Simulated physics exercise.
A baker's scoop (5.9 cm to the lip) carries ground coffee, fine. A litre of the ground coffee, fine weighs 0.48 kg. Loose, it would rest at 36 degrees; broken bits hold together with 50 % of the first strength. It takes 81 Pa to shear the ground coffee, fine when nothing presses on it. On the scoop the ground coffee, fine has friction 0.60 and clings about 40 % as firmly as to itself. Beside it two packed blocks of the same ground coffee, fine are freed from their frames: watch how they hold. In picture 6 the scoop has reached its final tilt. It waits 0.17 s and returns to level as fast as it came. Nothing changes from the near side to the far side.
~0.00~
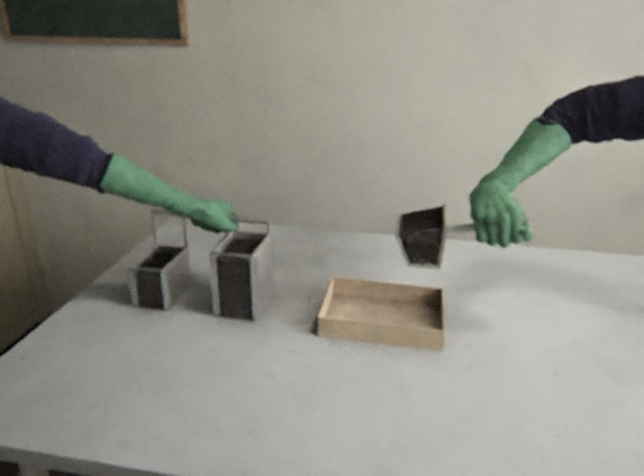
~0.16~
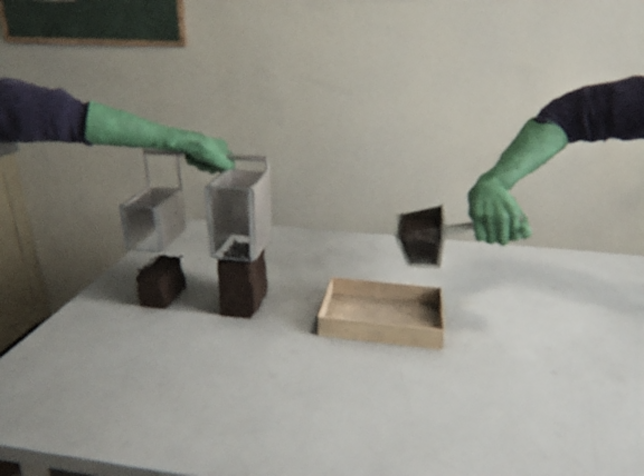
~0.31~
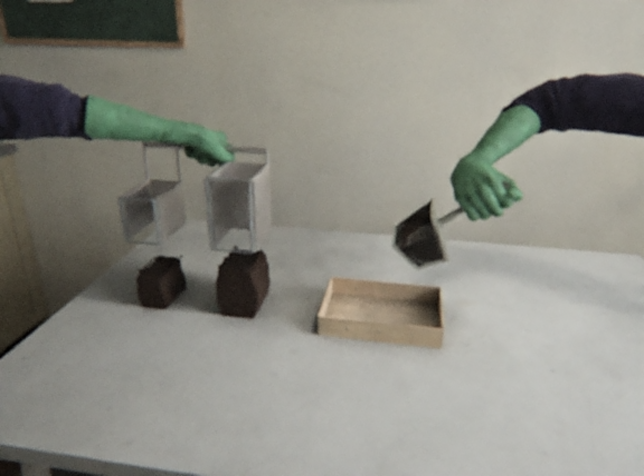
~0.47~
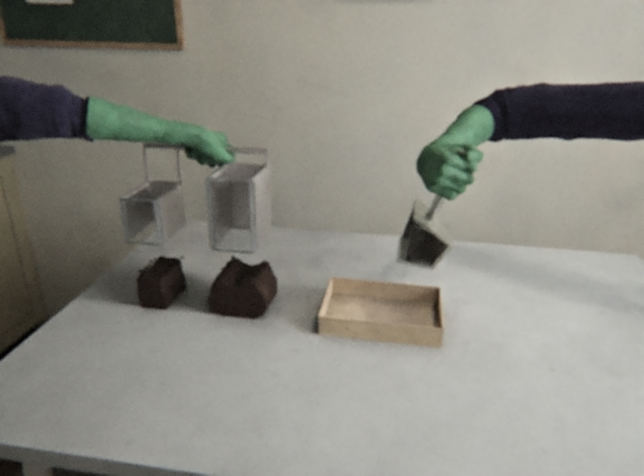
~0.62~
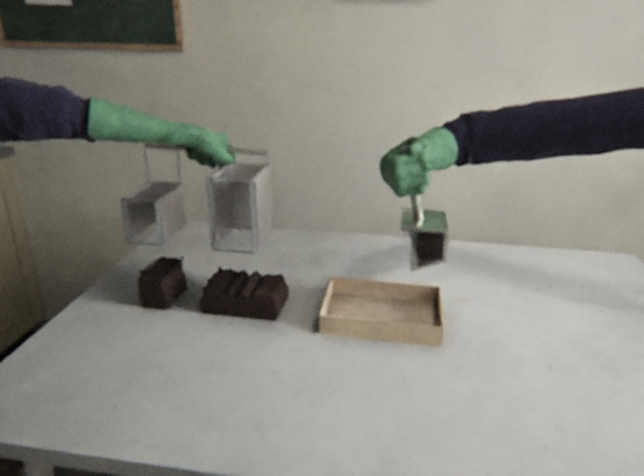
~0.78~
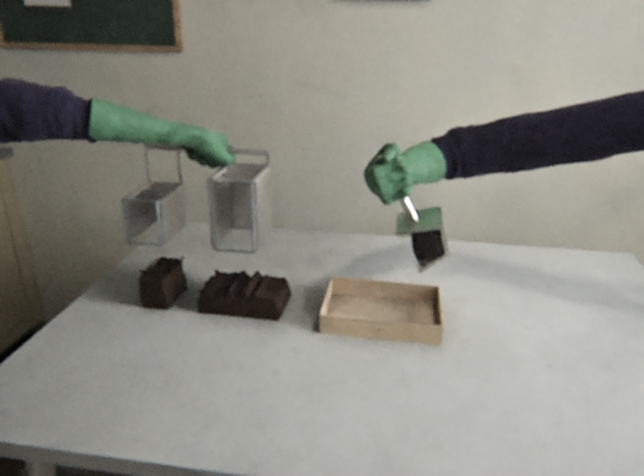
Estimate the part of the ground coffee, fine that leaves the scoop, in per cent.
Close to 75 per cent.
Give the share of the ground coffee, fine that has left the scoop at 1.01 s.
Some 75 per cent.
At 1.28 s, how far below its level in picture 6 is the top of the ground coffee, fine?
About 4.5 cm.
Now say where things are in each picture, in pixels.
The first picture shows lip at (398, 235), tilt 0 degrees; top of the ground coffee, fine at (421, 240); blocks stand 8.1 cm, 14 cm (left to right).
The second picture shows lip at (398, 235), tilt 1 degrees; top of the ground coffee, fine at (420, 240); blocks stand 8.1 cm, 13 cm (left to right).
The third picture shows lip at (395, 245), tilt 25 degrees; top of the ground coffee, fine at (433, 239); blocks stand 8.1 cm, 12 cm (left to right).
The fourth picture shows lip at (399, 260), tilt 58 degrees; top of the ground coffee, fine at (431, 235); blocks stand 8.1 cm, 9.2 cm (left to right).
The fifth picture shows lip at (411, 269), tilt 91 degrees; top of the ground coffee, fine at (421, 233); blocks stand 8.1 cm, 6.3 cm (left to right).
The sixth picture shows lip at (419, 271), tilt 106 degrees; top of the ground coffee, fine at (431, 232); blocks stand 8.1 cm, 6.2 cm (left to right).
After 1.01 s, the scoop is at 103 degrees and 75 % has left it.
After 1.28 s, the scoop is at 53 degrees and 75 % has left it.
After 1.56 s, the scoop is at 2 degrees and 75 % has left it.
After 1.83 s, the scoop is at 0 degrees and 75 % has left it.
After 2.00 s, at the end, the scoop is at 0 degrees and 75 % has left it.
